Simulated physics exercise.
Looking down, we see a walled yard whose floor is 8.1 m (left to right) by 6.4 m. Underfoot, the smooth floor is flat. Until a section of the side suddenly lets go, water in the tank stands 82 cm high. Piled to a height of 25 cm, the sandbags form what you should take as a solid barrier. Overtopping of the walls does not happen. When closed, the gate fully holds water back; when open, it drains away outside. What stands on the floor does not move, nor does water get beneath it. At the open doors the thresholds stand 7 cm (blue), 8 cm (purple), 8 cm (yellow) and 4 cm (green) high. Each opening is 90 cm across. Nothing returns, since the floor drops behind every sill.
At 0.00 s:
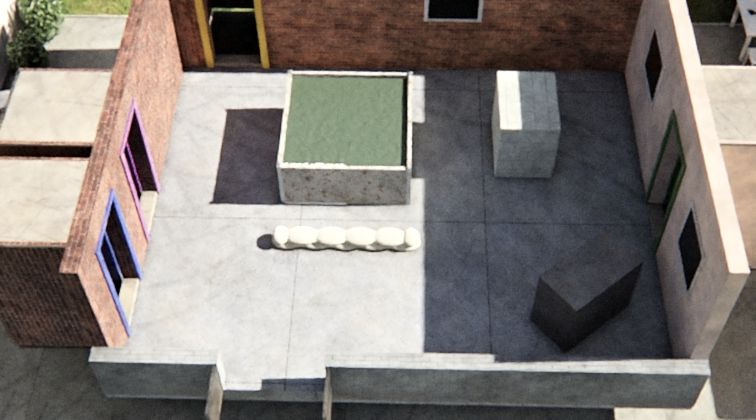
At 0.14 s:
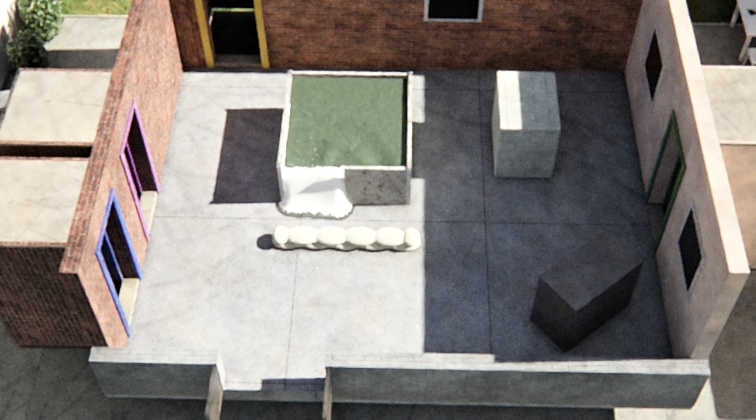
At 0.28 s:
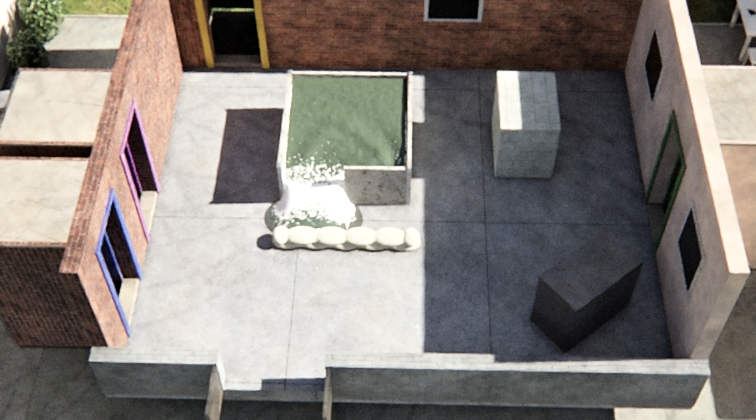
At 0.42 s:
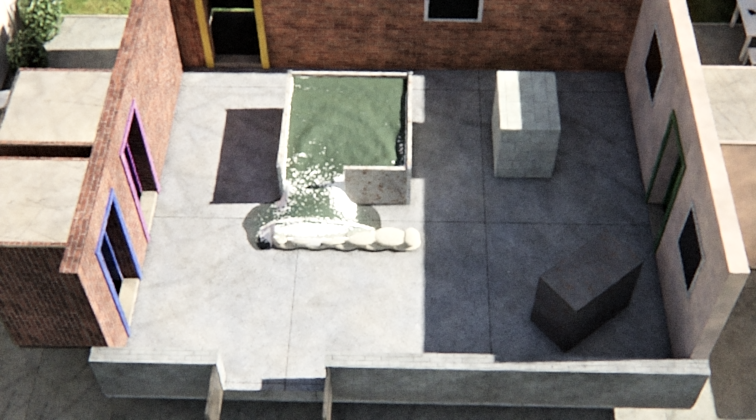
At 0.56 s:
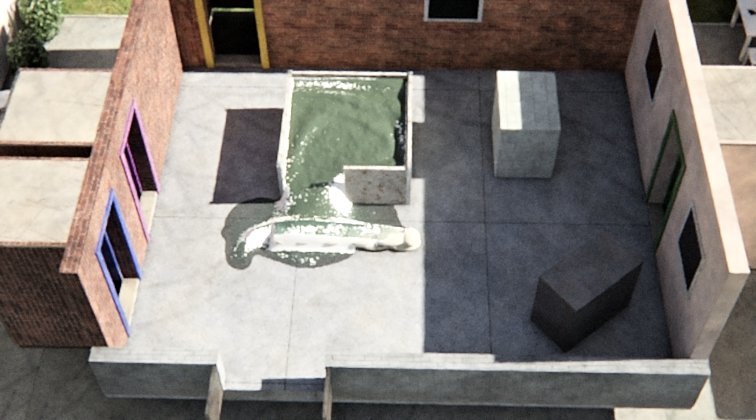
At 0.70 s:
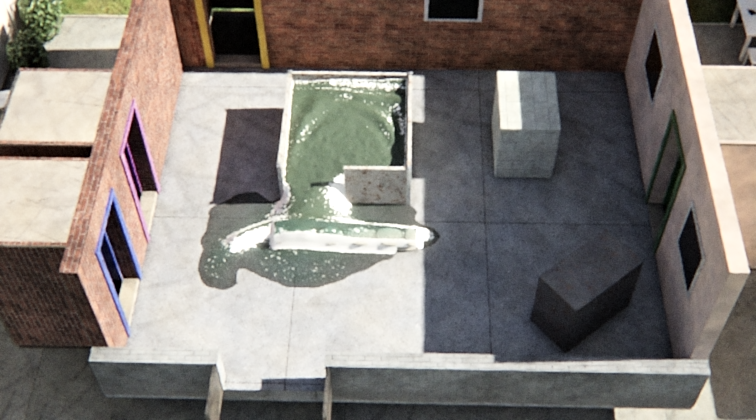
Green water pouring from an opening in a walled yard's tank, washing over a low sandbag row and spreading across the floor.
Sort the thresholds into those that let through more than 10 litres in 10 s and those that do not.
Sorted: Blue door lets more through; purple door lets more through; yellow door does not; green door lets more through.
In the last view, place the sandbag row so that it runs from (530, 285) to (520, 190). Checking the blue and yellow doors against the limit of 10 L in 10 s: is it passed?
So the blue door comes out too high while the yellow door comes out low enough.
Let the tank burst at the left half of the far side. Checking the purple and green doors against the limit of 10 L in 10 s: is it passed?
Purple stays inside, green stays inside, judged against that limit.
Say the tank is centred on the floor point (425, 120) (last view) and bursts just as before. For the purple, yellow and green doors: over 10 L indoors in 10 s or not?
Compared with that limit, purple overshoots, yellow overshoots and green overshoots.
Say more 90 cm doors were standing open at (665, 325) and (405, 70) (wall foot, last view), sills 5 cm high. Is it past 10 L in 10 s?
First door beyond the limit, second door short of the limit.
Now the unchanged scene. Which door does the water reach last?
That would be the yellow door, last of all.
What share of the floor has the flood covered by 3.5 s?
Near 60 per cent is wet.
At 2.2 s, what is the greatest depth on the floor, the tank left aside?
Max around 45 cm.
After 1.4 s water covers 35 % of the floor and is deepest (57 cm) near (307, 228); blue door 13 cm at the sill, 1 L in, purple door 7 cm at the sill, 2 L in, yellow door not reached, green door not reached.
After 2.2 s water covers 50 % of the floor and is deepest (45 cm) near (307, 228); blue door 17 cm at the sill, 39 L in, purple door 16 cm at the sill, 45 L in, yellow door not reached, green door not reached.
After 3.5 s water covers 60 % of the floor and is deepest (35 cm) near (307, 228); blue door 17 cm at the sill, 99 L in, purple door 17 cm at the sill, 110 L in, yellow door not reached, green door 12 cm at the sill, 18 L in.
After 6.0 s water covers 80 % of the floor and is deepest (22 cm) near (307, 228); blue door 9 cm at the sill, 143 L in, purple door 13 cm at the sill, 181 L in, yellow door 6 cm at the sill, 0 L in, green door 10 cm at the sill, 86 L in.
After 10.0 s water covers 95 % of the floor and is deepest (12 cm) near (307, 228); blue door 6 cm at the sill, 150 L in, purple door 8 cm at the sill, 198 L in, yellow door 5 cm at the sill, 0 L in, green door 6 cm at the sill, 133 L in.
